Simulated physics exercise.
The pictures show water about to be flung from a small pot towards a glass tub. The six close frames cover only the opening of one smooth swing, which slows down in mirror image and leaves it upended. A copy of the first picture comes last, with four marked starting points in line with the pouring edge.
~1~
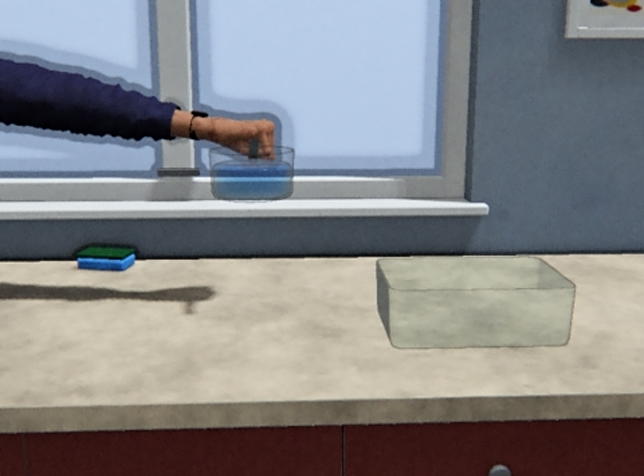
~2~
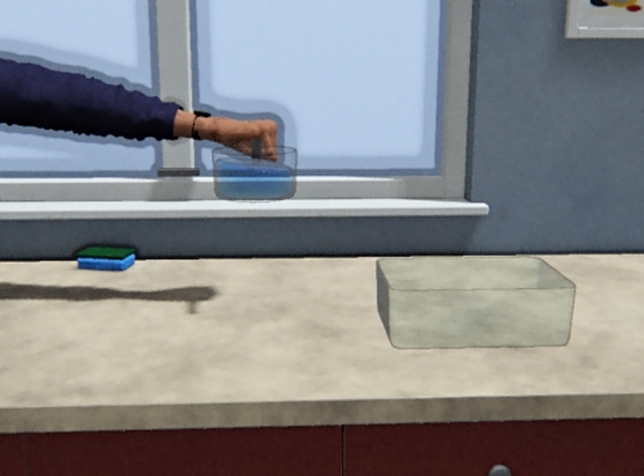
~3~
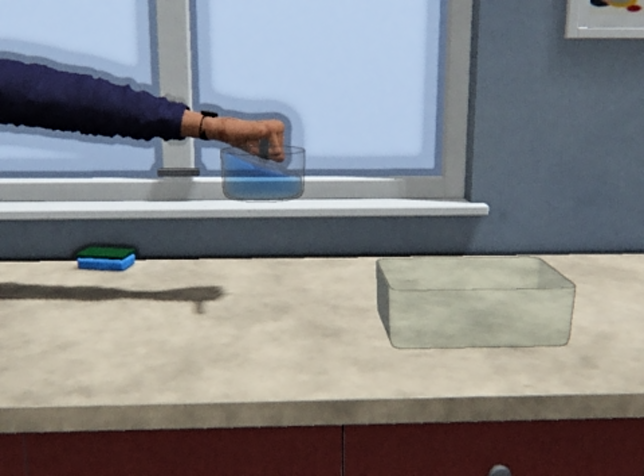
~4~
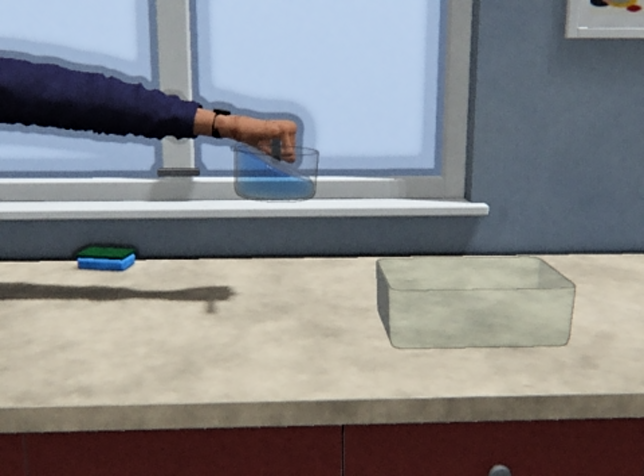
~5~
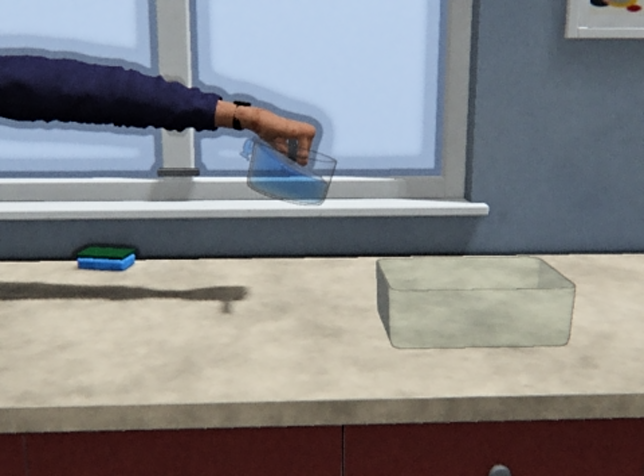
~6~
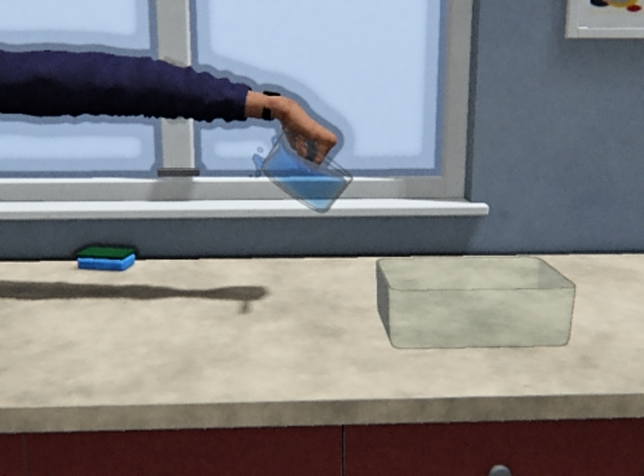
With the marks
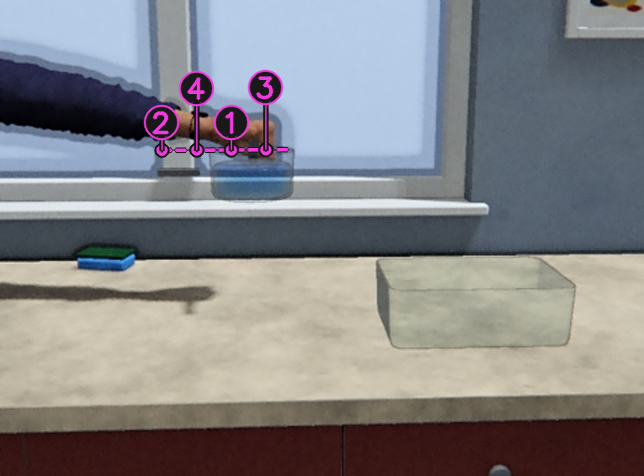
An arm in a dark sleeve held a small clear pot of blue water near a window, moved it slowly right, then tilted it, with some water slipping over its left side.
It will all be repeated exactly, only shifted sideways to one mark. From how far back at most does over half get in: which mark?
It is 3.
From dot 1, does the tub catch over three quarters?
No, less.
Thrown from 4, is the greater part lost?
Yes.
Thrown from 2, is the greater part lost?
Yes, that goes wrong.
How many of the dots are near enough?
One of them.
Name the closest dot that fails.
That is dot 1.
In magenta, 1 at (231, 150); 2 at (161, 150); 3 at (265, 149); 4 at (196, 150).
For dot 1, about 35 % lands in the tub, 61 % falls short and 4 % goes beside or beyond.
For dot 2, about 0 % lands in the tub, 100 % falls short.
For dot 3, about 66 % lands in the tub, 24 % falls short and 11 % goes beside or beyond.
For dot 4, about 0 % lands in the tub, 99 % falls short.
